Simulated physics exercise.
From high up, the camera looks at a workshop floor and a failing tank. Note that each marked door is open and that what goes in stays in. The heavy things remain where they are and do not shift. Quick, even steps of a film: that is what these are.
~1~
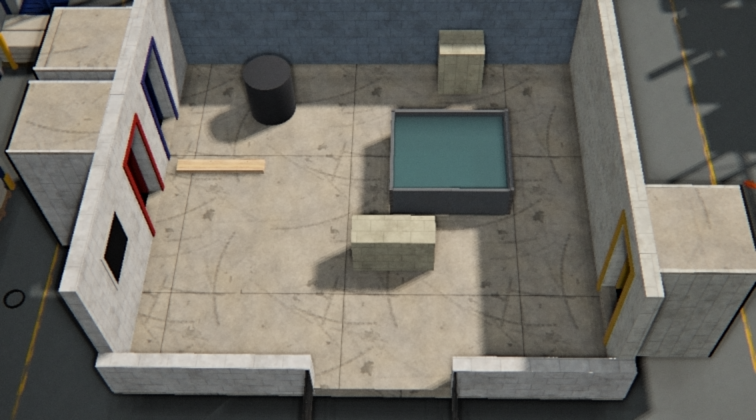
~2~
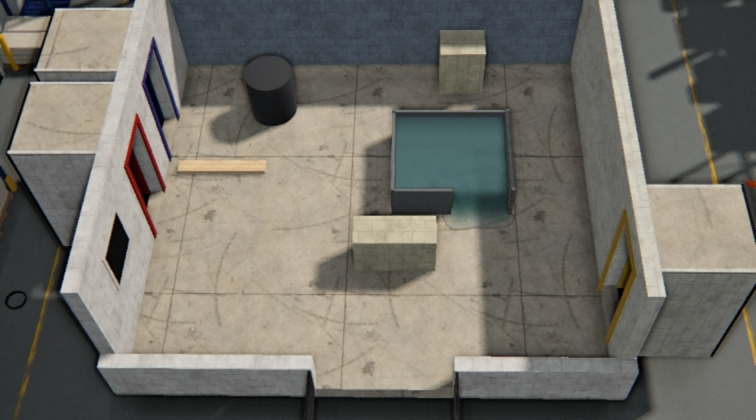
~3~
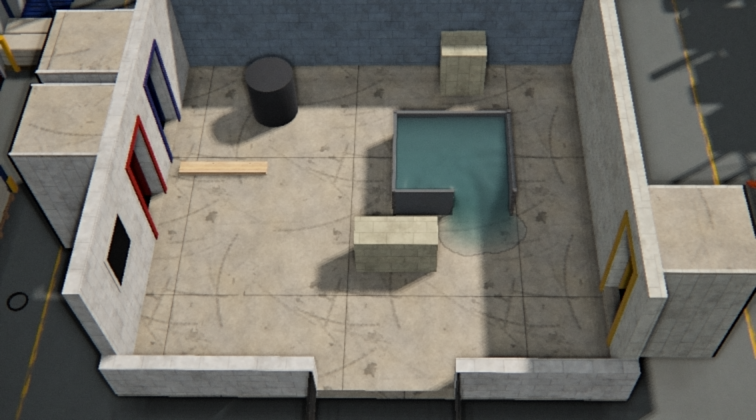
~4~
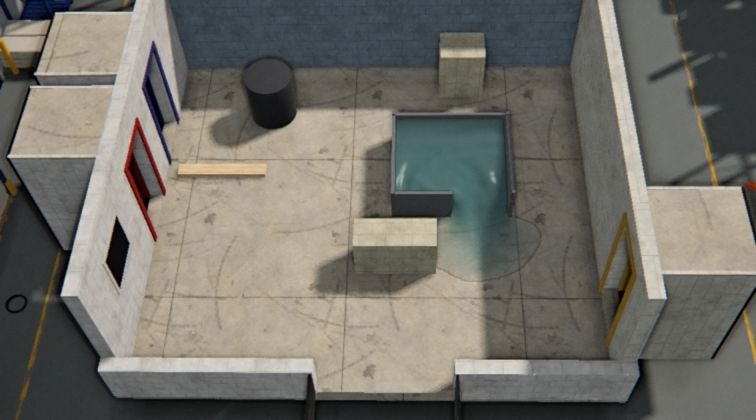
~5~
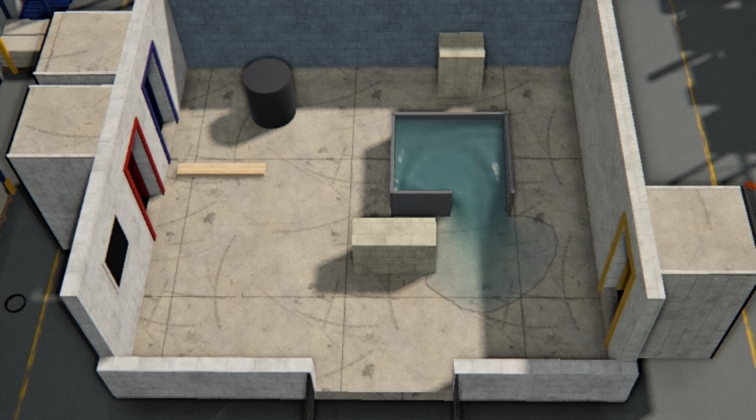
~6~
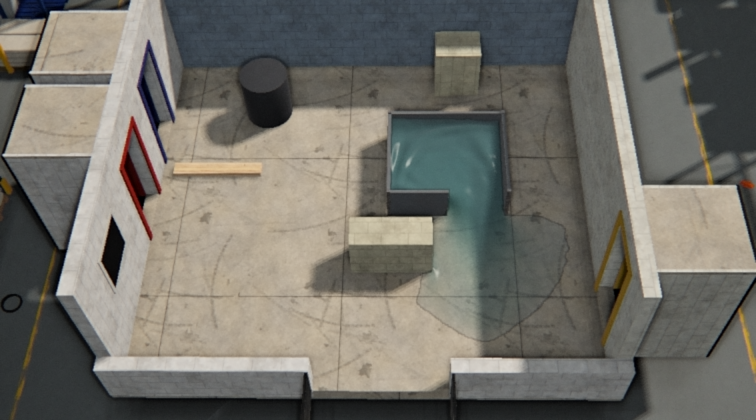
In this clip, an open tank of blue-green water stands in a walled workshop, then part of its front side opens and water pours through the gap, spreading across the concrete floor past a nearby block in a widening sheet.
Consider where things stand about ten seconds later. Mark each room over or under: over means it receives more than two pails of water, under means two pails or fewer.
Red door - under; blue door - under; yellow door - under.
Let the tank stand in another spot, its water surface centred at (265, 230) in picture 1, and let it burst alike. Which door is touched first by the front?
It's the red door.
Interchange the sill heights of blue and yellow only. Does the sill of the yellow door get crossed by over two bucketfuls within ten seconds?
My take: The yellow door crosses the line.
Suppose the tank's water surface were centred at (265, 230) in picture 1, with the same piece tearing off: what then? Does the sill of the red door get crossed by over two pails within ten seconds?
As I read it, the red door exceeds the limit.
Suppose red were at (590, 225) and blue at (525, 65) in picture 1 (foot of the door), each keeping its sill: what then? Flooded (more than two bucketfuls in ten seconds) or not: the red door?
Red: Comes in high.
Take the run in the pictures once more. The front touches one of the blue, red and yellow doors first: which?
That's the yellow door.
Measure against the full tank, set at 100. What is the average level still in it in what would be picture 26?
About 38 per cent.
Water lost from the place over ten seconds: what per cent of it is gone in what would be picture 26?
It should be close to 35 percent by then.
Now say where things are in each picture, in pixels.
The open tank at (450, 152) is whole and still, in the first picture.
The front is at (448, 221), out from the gap at (480, 206), in the second picture.
Water pours out at (481, 207) and has run to (461, 251), in the third picture.
The front is at (464, 276), out from the gap at (480, 209), in the fourth picture.
The front is at (471, 306), out from the gap at (480, 208), in the fifth picture.
The front is at (495, 334), out from the gap at (476, 207), in the sixth picture.
A moment on, water covers 20 % of the floor; the red door not reached, the blue door not reached, the yellow door wet at the sill, nothing in.
Next, water covers 20 % of the floor; the red door not reached, the blue door not reached, the yellow door wet at the sill, nothing in.
Then, water covers 20 % of the floor; the red door not reached, the blue door not reached, the yellow door under two buckets in.
Later, water covers 45 % of the floor; the red door not reached, the blue door not reached, the yellow door under two buckets in.
In the end, water covers 60 % of the floor; the red door wet at the sill, nothing in, the blue door not reached, the yellow door under two buckets in.
